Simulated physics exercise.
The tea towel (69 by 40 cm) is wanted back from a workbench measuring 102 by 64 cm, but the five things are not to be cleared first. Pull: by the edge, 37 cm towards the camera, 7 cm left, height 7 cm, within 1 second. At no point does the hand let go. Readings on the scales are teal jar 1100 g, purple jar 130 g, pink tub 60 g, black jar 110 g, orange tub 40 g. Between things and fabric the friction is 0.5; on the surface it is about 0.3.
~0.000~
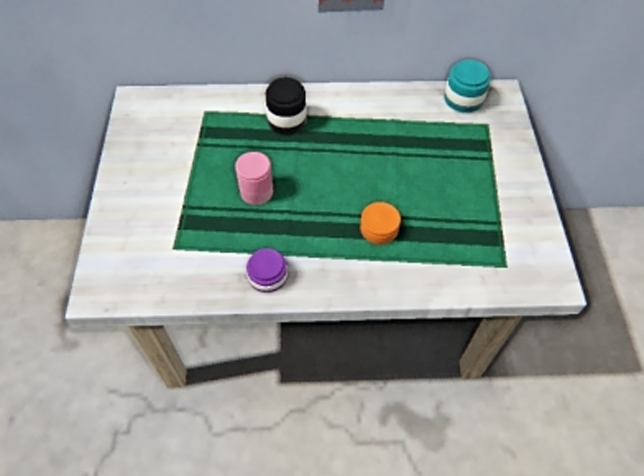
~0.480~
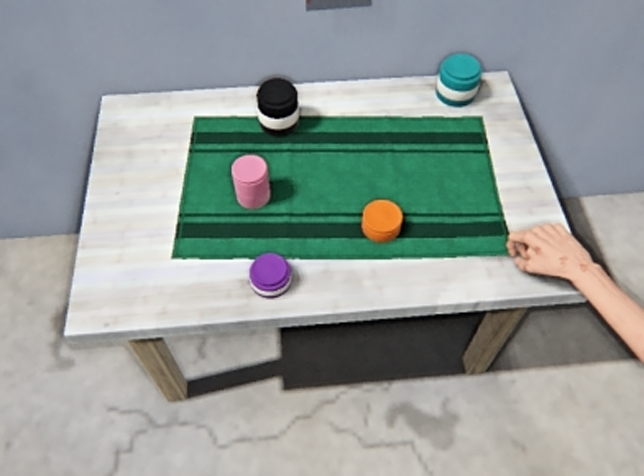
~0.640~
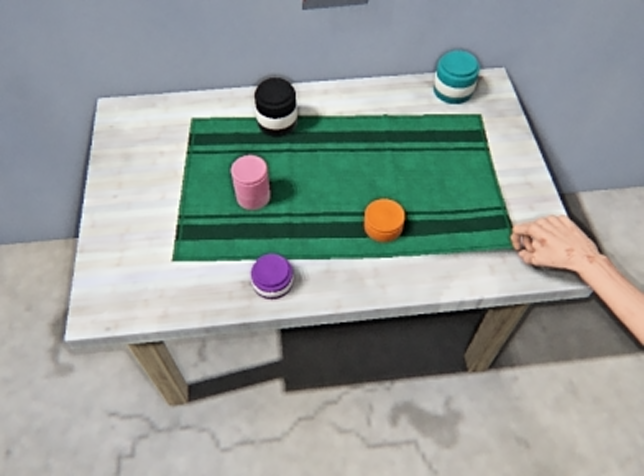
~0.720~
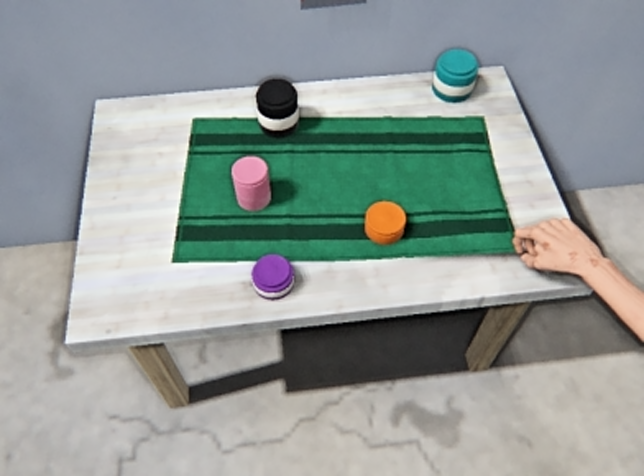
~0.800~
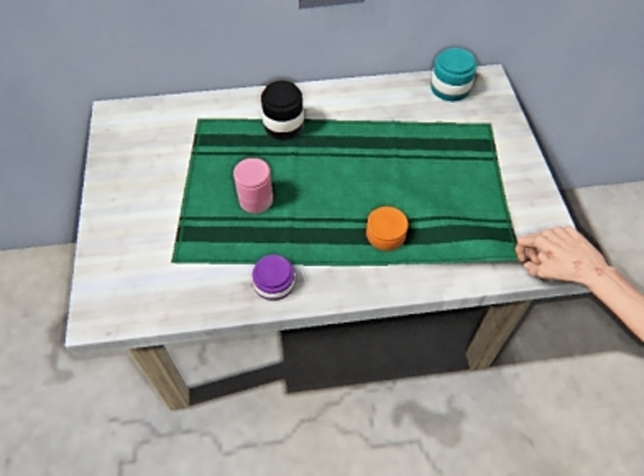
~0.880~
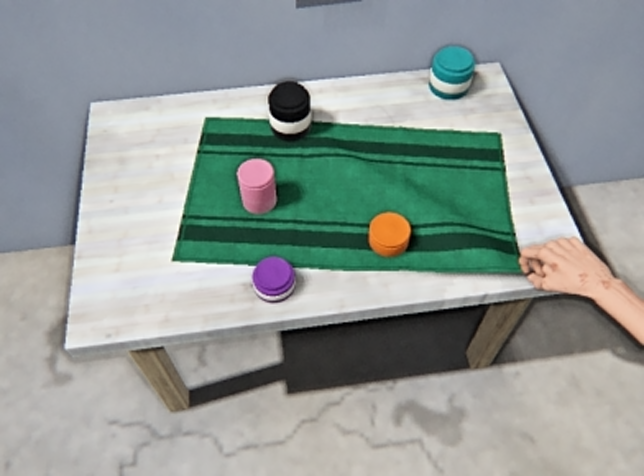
A hand came in from the right, gripped the near right corner of a green tea towel and tugged it slightly toward the front, the black, pink and orange containers shifting a little with it.
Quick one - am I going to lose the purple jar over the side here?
Looks to me like it holds out.
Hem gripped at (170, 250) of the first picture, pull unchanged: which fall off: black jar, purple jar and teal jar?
Done that way, the black jar holds its spot, the purple jar ends up off the top, and the teal jar holds its spot.
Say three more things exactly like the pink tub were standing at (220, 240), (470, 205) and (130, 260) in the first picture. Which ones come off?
Still on top, off the top, still on top.
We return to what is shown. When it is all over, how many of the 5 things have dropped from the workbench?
The count is 0.
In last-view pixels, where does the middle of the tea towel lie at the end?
About (442, 276).
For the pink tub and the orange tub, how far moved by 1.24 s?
The pink tub is 10 cm out, the orange tub 20 cm.
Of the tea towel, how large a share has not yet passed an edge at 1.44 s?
I'd say close to 70 per cent of it.
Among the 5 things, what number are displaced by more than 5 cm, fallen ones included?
The number is 3.
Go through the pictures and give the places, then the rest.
In the first picture, shows, purple jar (266, 263); tea towel corners (172, 250) (204, 111) (489, 124) (507, 268).
In the second picture, shows, tea towel corners (171, 260) (194, 116); grip (515, 255).
In the third picture, shows, tea towel corners (172, 262) (192, 118); grip (519, 248).
In the fourth picture, shows, black jar (276, 90); orange tub (386, 217); tea towel corners (172, 263) (193, 118); grip (521, 252).
In the fifth picture, shows, black jar (281, 92); pink tub (252, 171); orange tub (388, 223); tea towel corners (171, 264) (198, 118); grip (524, 260).
In the sixth picture, shows, purple jar (273, 272); tea towel corners (172, 262) (205, 117) (501, 133); grip (528, 272).
After 1.1 s, 95 % of the tea towel is still over the top; purple jar 2 cm off its start, black jar 13 cm off its start, orange tub 11 cm off its start.
After 1.2 s, 85 % of the tea towel is still over the top; purple jar 3 cm off its start, black jar 23 cm off its start, orange tub 18 cm off its start.
After 1.4 s, 70 % of the tea towel is still over the top; purple jar 4 cm off its start at (275, 287), black jar 34 cm off its start at (414, 138), orange tub 25 cm off its start at (435, 319).
After 1.6 s, 60 % of the tea towel is still over the top; purple jar 4 cm off its start, black jar 39 cm off its start, orange tub 28 cm off its start.
After 3.2 s, 60 % of the tea towel is still over the top; purple jar 4 cm off its start at (275, 288), black jar 39 cm off its start at (437, 152), orange tub 28 cm off its start at (444, 342), pink tub 24 cm off its start at (355, 213).
